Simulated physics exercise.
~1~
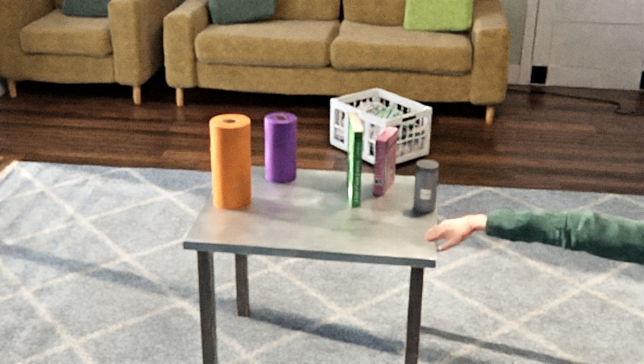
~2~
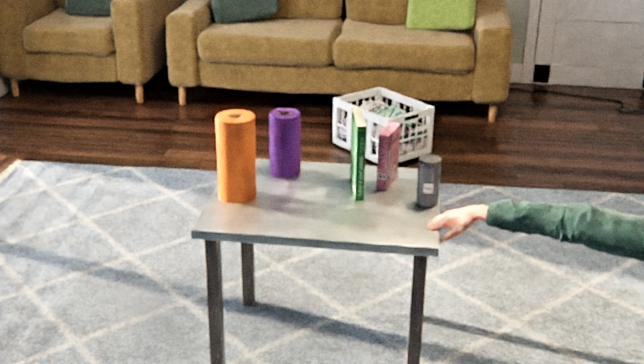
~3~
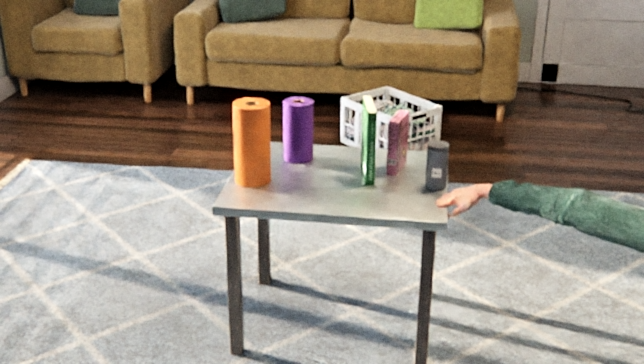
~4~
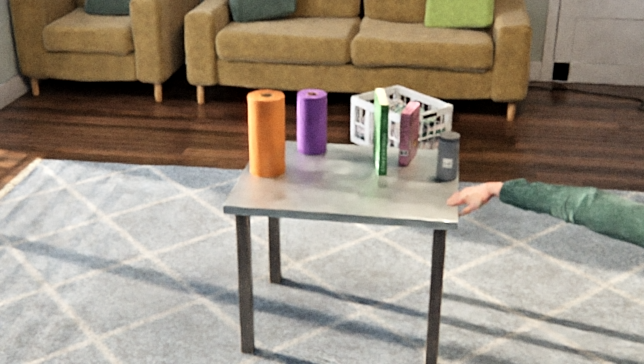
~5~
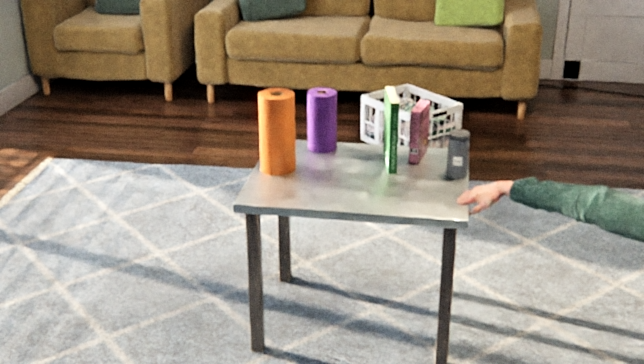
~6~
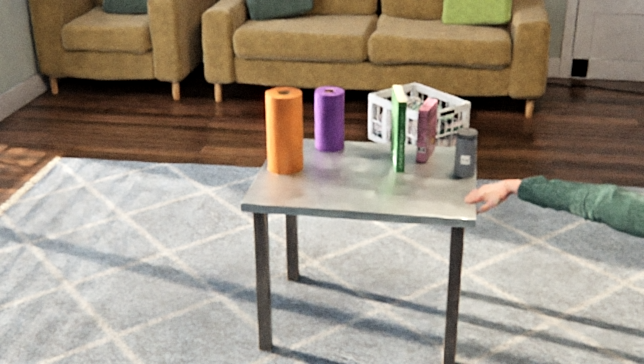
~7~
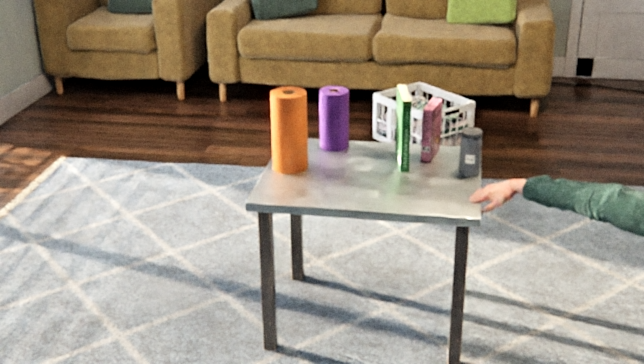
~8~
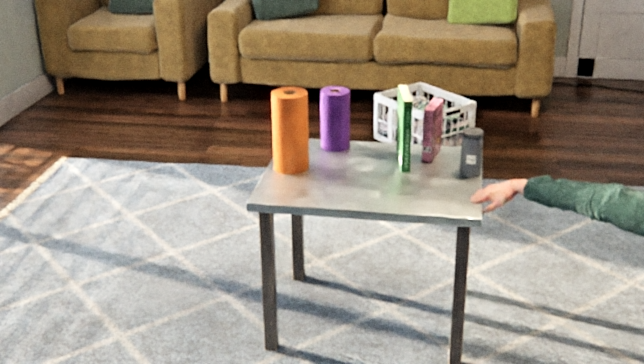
A small grey side table, gripped at its right edge by a green-sleeved hand, shifts slightly away from the viewer while the view pans left. The orange and purple rolls, green book, pink packet and grey jar ride along, and all remain upright as the table comes to rest.
